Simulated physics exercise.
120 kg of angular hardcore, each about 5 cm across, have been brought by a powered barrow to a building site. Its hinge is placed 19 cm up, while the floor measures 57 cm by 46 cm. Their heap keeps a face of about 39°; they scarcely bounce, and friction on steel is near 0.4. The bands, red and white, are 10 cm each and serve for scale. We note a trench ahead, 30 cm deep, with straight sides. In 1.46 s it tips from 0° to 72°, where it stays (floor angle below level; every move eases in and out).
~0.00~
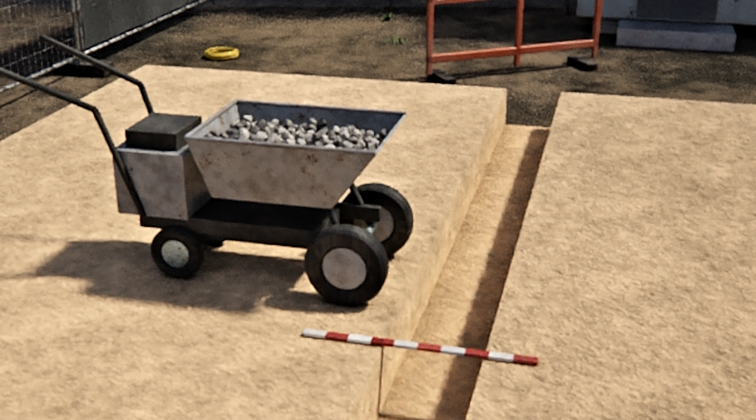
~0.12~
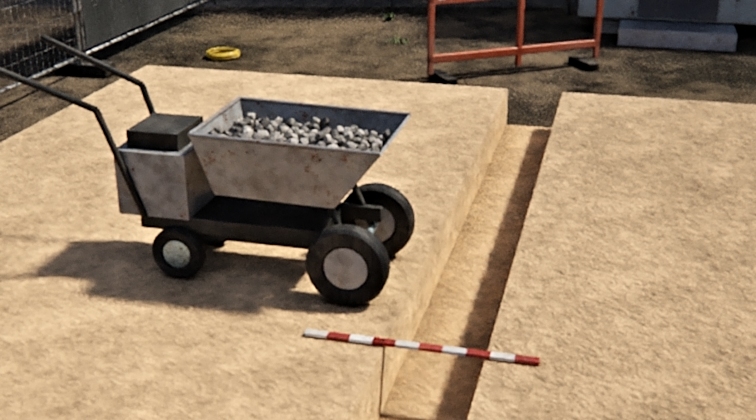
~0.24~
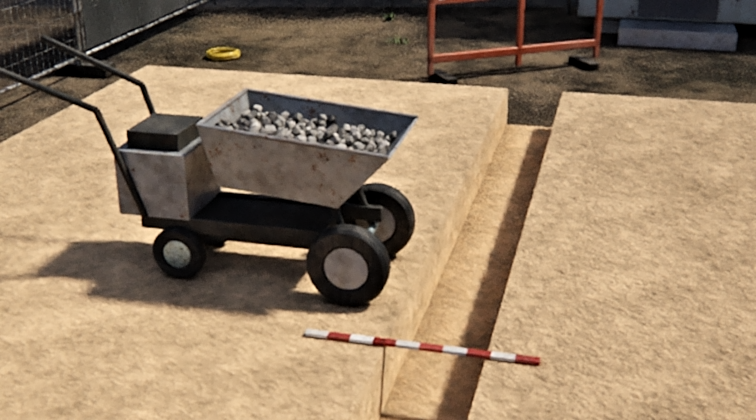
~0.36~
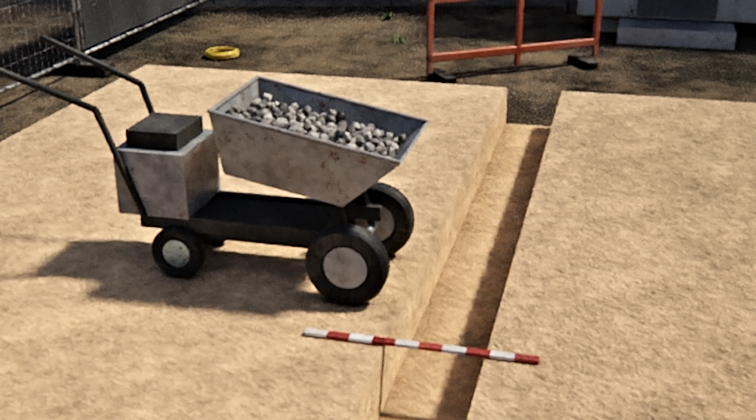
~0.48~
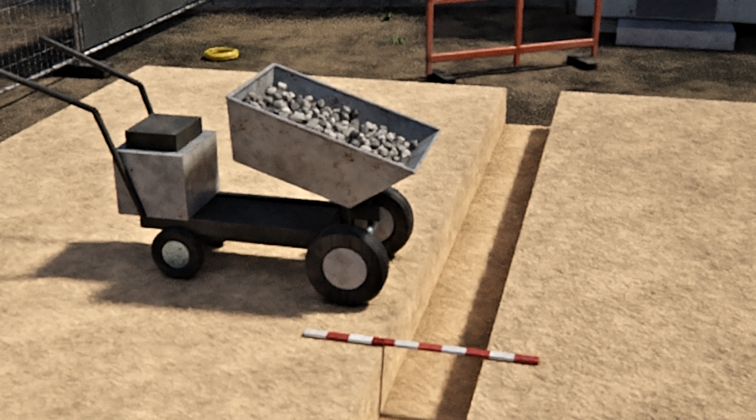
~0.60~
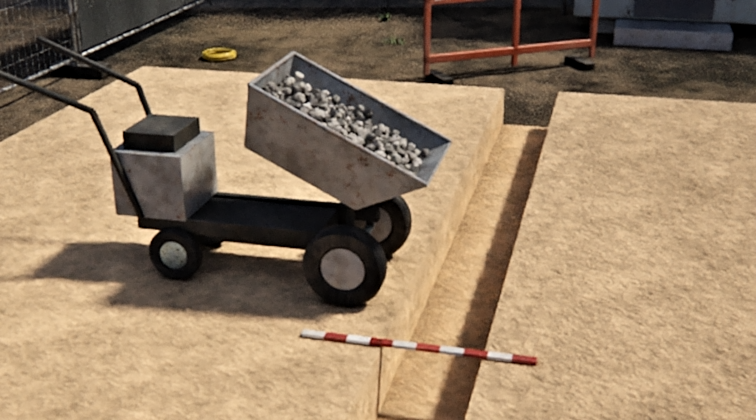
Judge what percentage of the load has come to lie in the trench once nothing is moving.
Roughly 45 in every hundred.
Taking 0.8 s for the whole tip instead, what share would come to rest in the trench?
I'd put it at some 40 in a hundred.
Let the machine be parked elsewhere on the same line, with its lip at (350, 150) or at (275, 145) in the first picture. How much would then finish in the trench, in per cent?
Roughly 70 in a hundred, then 80 in a hundred.
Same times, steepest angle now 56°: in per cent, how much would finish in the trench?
Near 10 per cent then.
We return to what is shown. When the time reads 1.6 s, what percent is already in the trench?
By that point it's something like 5 in a hundred.
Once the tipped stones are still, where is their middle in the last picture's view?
The resting stones are centred at roughly (507, 291).
After 1.1 s the floor is at 61°; 100 % in the tray; the foremost stones are at (467, 223).
After 1.6 s the floor is at 72°; 72 % in the tray, 5 % in the trench, 22 % past the trench; the foremost stones are at (574, 284).
After 1.9 s the floor is at 72°; 40 % in the tray, 13 % in the trench, 47 % past the trench; the foremost stones are at (650, 309).
After 3.9 s the floor is at 72°; 9 % in the tray, 45 % in the trench, 46 % past the trench; the foremost stones are at (675, 309).
